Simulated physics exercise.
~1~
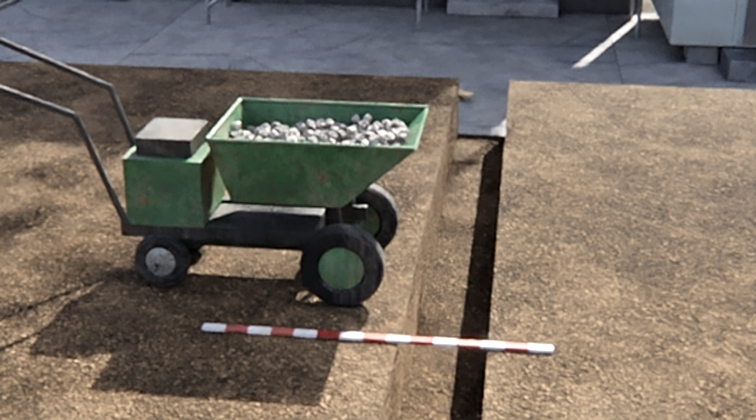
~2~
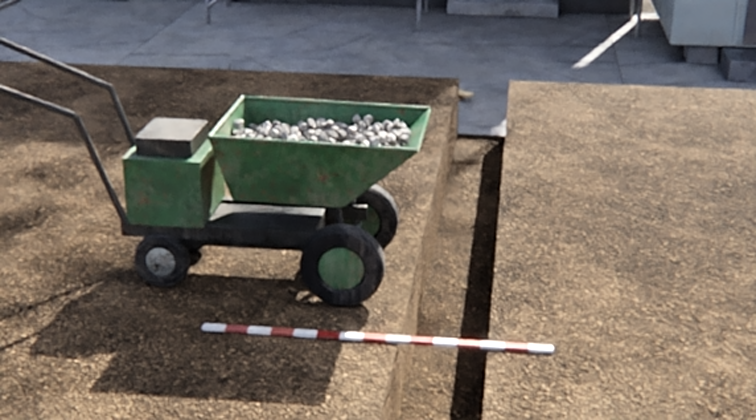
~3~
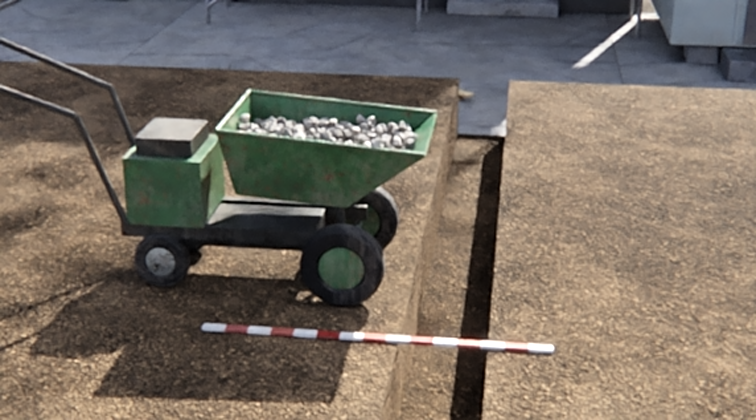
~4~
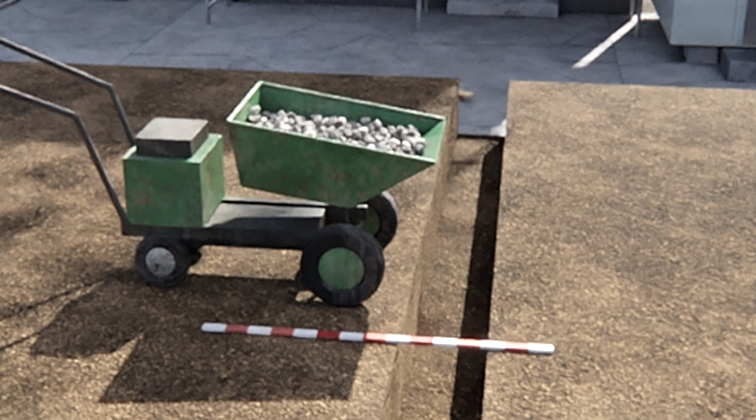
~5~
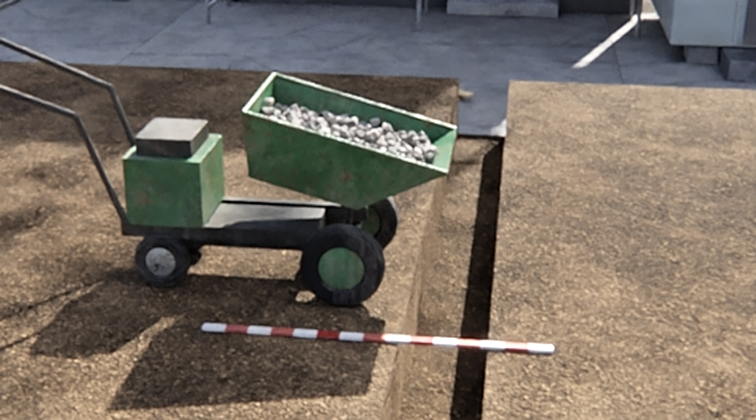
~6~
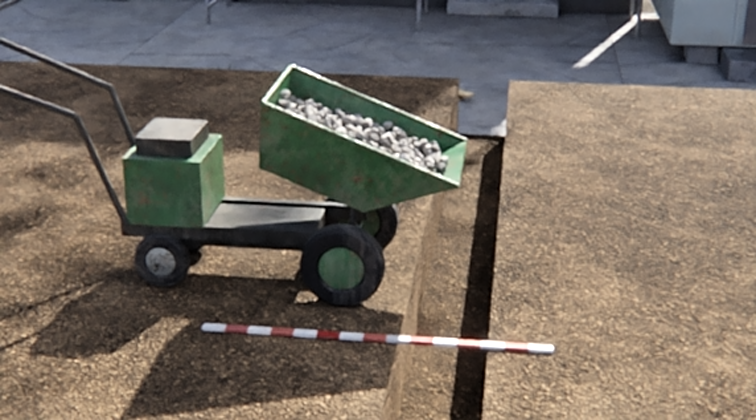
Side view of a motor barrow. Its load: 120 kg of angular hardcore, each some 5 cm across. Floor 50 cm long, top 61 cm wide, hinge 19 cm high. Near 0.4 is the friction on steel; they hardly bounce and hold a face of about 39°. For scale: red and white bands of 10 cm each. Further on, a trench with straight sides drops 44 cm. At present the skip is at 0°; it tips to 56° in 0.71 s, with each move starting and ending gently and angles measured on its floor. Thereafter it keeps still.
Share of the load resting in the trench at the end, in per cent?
10 per cent.
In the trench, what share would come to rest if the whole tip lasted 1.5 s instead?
Roughly 10% would finish there.
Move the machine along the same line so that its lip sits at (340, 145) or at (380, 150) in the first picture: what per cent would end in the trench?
Roughly 50 in a hundred from the first, 35 in a hundred from the second.
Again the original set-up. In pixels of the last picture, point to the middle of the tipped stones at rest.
Somewhere near pixel (529, 285).
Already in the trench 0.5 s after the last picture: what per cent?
Some 0 per cent of the load by that point.
Then, 0.2 s after the last picture the floor is at 47°, 100 % in the skip; the foremost stones are at (474, 212).
Then, 0.5 s after the last picture the floor is at 56°, 95 % in the skip, 4 % past the trench; the foremost stones are at (523, 259).
Then, 0.9 s after the last picture the floor is at 56°, 67 % in the skip, 33 % past the trench; the foremost stones are at (604, 286).
Then, 2.8 s after the last picture the floor is at 56°, 46 % in the skip, 10 % in the trench, 44 % past the trench; the foremost stones are at (658, 293).
